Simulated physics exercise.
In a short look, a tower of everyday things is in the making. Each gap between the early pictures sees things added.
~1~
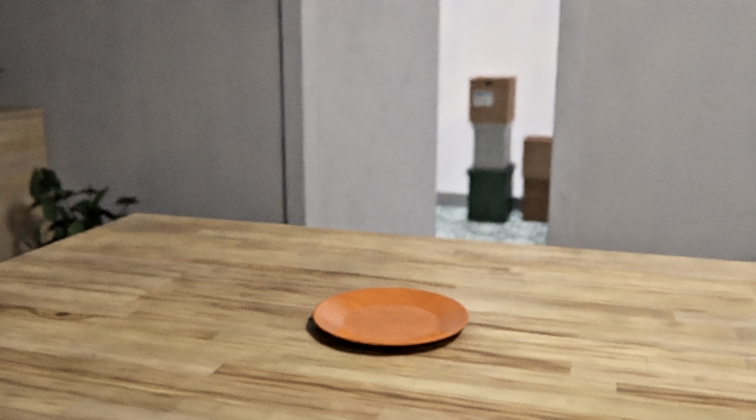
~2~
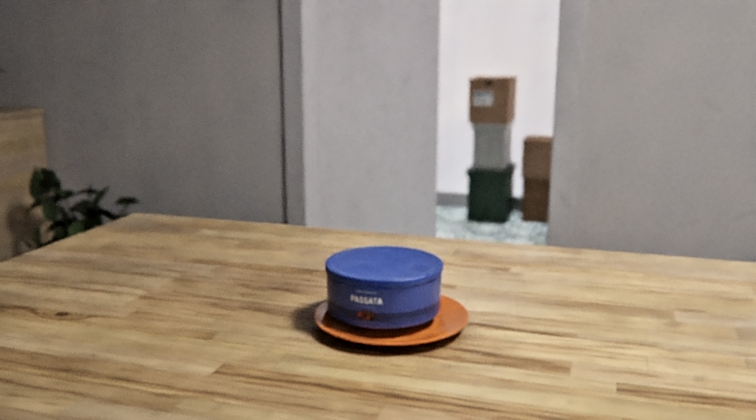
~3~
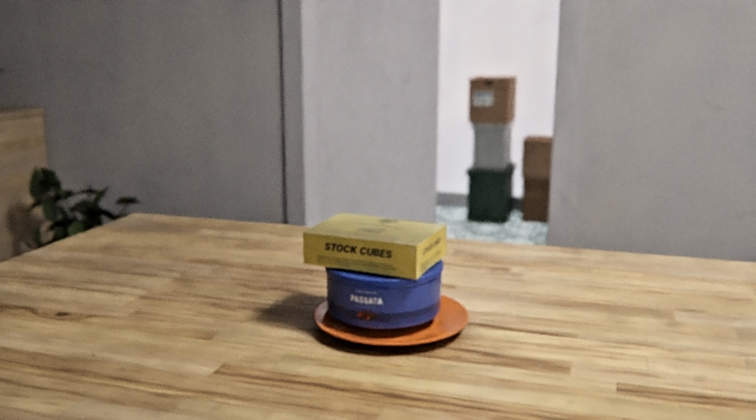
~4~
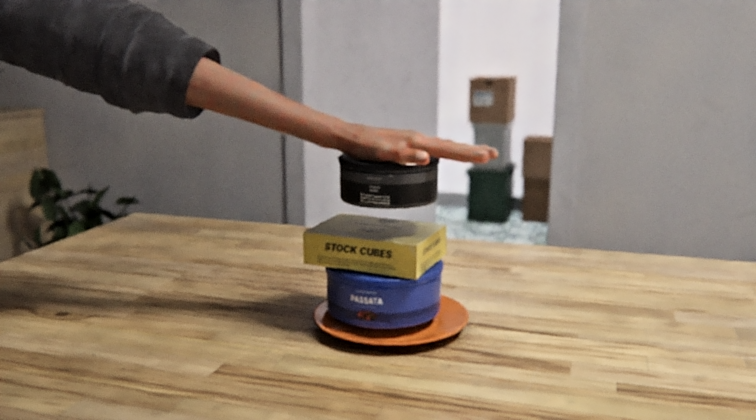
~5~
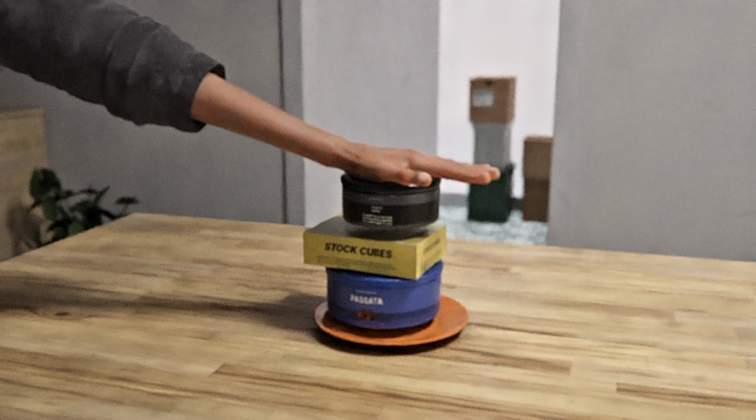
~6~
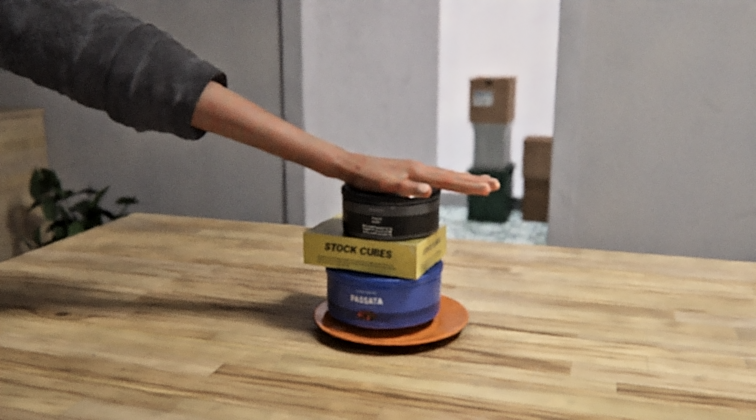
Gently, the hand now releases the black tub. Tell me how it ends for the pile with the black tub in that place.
It ends with the pile still standing.
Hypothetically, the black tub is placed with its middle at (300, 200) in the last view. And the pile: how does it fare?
What happens next is that it tips over.
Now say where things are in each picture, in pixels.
The last thing is not in view yet, in the first frame.
The last thing is not in view yet; blue tub (384, 285), in the second frame.
The last thing is not in view yet, in the third frame.
Coming down; black tub (389, 178); yellow packet (376, 244), in the fourth frame.
Coming down; black tub (391, 197); blue tub (384, 285), in the fifth frame.
In place under the hand; black tub (391, 207), in the sixth frame.
Then, 0.20 s after the last picture, nothing has stirred.
Then, 0.30 s after the last picture, black tub resting near (391, 209).
At rest, all 4 in place. Seen from the same camera at the end, black tub near (391, 209). The pile holds.
